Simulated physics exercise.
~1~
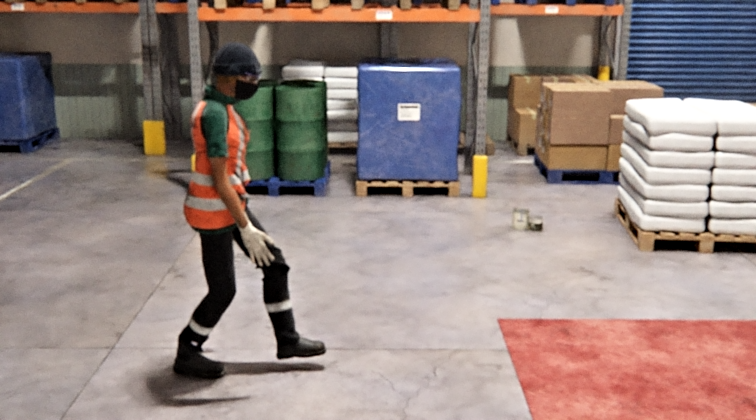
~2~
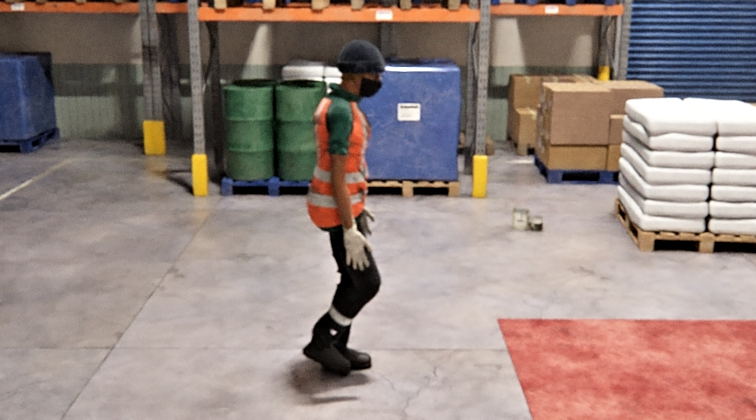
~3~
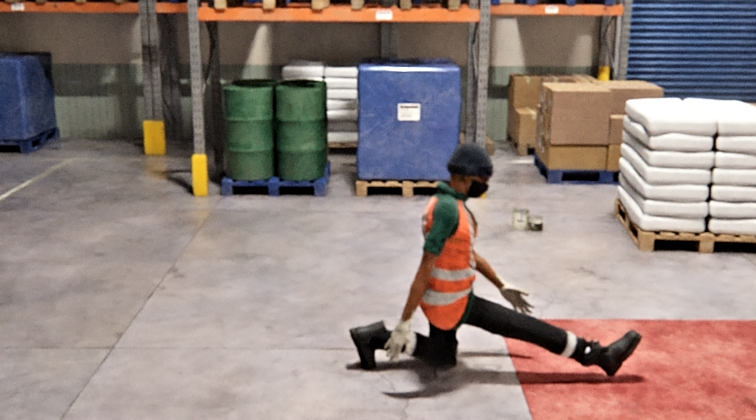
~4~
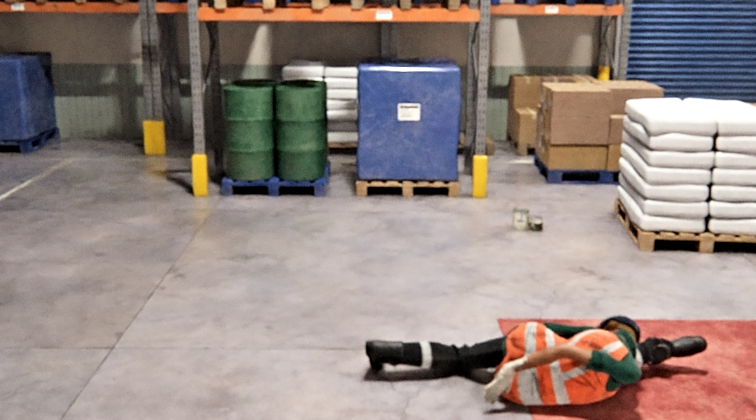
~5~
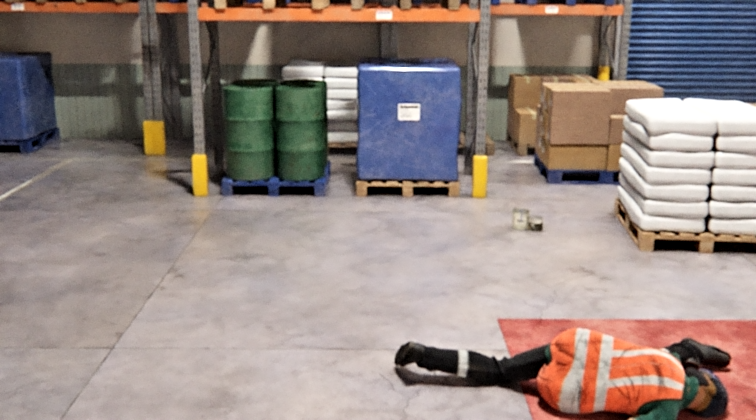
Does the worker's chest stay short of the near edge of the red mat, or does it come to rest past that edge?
The worker's chest comes to rest past the near edge, over the red mat, with the legs trailing back toward the bare floor.
A worker in an orange vest walks right, drops low and ends lying across a red mat.
